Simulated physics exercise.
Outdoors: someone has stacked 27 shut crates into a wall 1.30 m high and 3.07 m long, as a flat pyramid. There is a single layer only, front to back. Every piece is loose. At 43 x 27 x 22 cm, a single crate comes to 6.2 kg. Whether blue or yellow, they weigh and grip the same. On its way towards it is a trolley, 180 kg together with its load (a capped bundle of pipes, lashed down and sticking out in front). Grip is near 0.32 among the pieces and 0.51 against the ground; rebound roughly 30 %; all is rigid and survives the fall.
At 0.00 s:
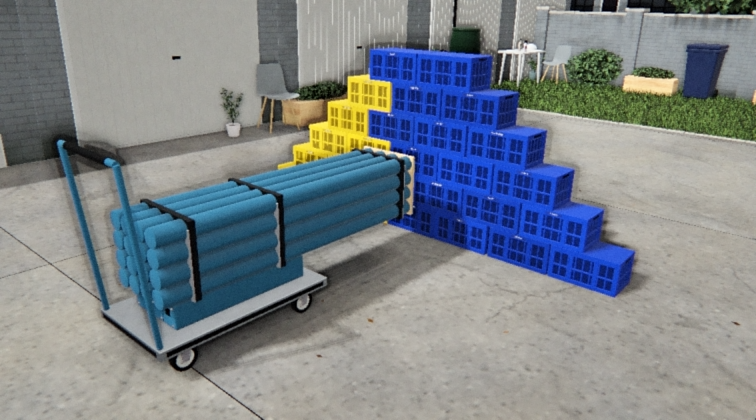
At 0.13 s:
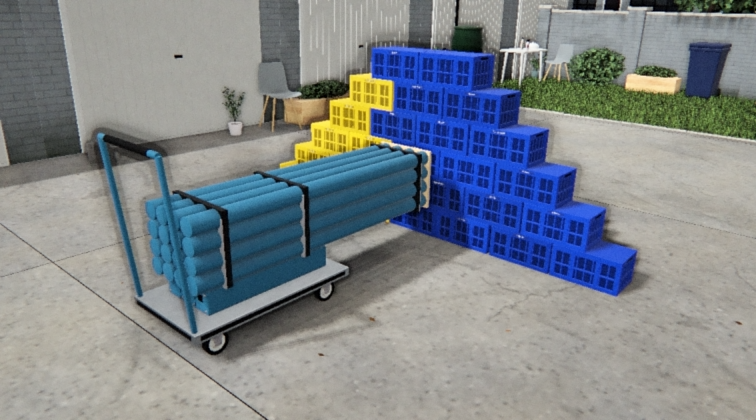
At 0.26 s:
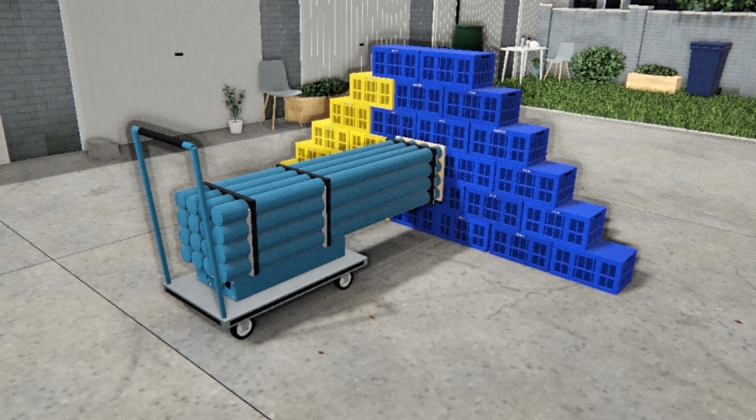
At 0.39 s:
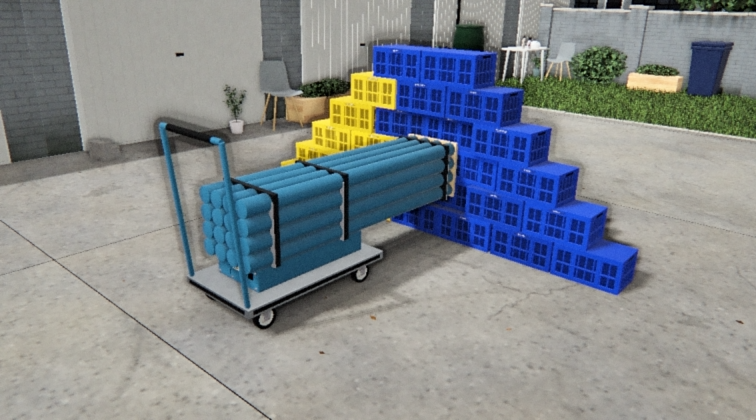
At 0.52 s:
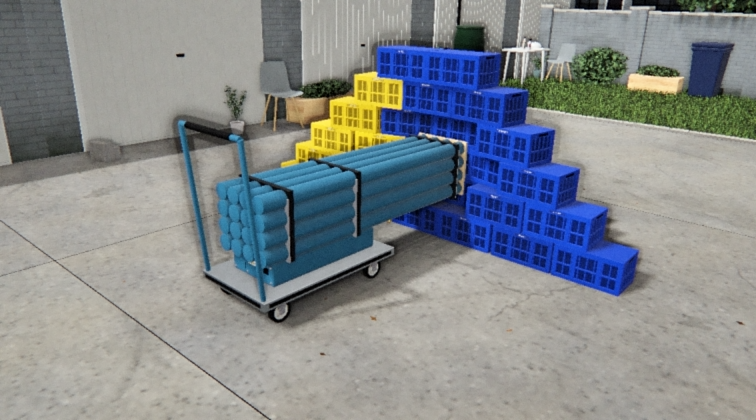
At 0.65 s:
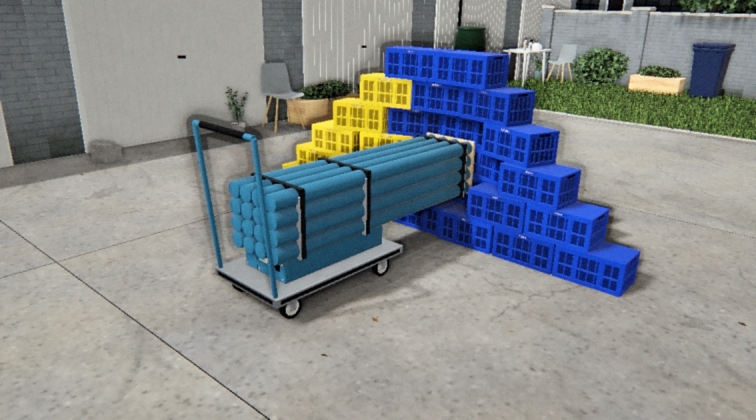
A trolley carrying a strapped bundle of blue-green pipes rolls to the right across a paved yard toward a stepped wall of blue and yellow crates. The pipes' front end meets the wall and pushes in among the blue crates, and the upper crates shift slightly to the right.
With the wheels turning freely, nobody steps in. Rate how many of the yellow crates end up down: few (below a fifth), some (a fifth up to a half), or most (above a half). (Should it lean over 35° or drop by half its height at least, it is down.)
Some.
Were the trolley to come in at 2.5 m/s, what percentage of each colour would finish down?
Down at the end: Blue 60 per cent, yellow 30 per cent.
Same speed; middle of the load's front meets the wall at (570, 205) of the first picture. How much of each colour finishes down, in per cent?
The blue ones would be 10 per cent down and the yellow ones 0 per cent.
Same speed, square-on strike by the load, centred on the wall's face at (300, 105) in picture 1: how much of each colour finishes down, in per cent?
Blue 0%, yellow 10%.
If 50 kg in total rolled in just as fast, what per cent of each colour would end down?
Result: Blue 0, yellow 0 %.
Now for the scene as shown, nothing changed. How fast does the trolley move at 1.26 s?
Something like 0.2 m/s, I'd say.
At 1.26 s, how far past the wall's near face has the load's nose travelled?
At that time it's around 40 cm.
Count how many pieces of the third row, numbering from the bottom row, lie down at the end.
The number that finish down is 3.
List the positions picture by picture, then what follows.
In the first picture (pixels give the middle of a visible side), load (408, 177) 38 cm short of the wall; top yellow crate (368, 94); top blue crate (443, 72); none has stirred.
Load (425, 170) 22 cm short of the wall; top yellow crate (370, 93), in the second picture.
Load (439, 164) 6 cm short of the wall; top yellow crate (370, 91), in the third picture.
Load (452, 161) 7 cm into the wall's line; top yellow crate (372, 91); movement in 7 of them, in the fourth picture.
Load (462, 160) 17 cm into the wall's line; top yellow crate (377, 92) 43 mm from its place; top blue crate (451, 70) 44 mm from its place; movement in 13 of them, in the fifth picture.
Load (469, 159) 24 cm into the wall's line; top yellow crate (385, 92) 9 cm from its place; top blue crate (459, 70) 12 cm from its place; movement in 14 of them, in the sixth picture.
After 0.94 s, load 33 cm past the wall's line, still rolling; none of the 9 yellow crates down (0 of 27 in all colours); top yellow crate 16° from how it stood; top blue crate 11° from how it stood.
After 1.26 s, load 40 cm past the wall's line, still rolling; 3 of the 9 yellow crates down (14 of 27 in all colours); top yellow crate 48° from how it stood, 27 cm lower; top blue crate 37° from how it stood, 35 cm lower.
After 1.76 s, load 48 cm past the wall's line, still rolling; 3 of the 9 yellow crates down (14 of 27 in all colours); top yellow crate on its side; top blue crate on its side.
In the end (3.4 s), load 50 cm past the wall's line, stopped; 3 of the 9 yellow crates down (14 of 27 in all colours); top yellow crate upside down; top blue crate on its side. That is 33 per cent. From the last view, middles, top yellow crate near (432, 152), top blue crate near (613, 146).
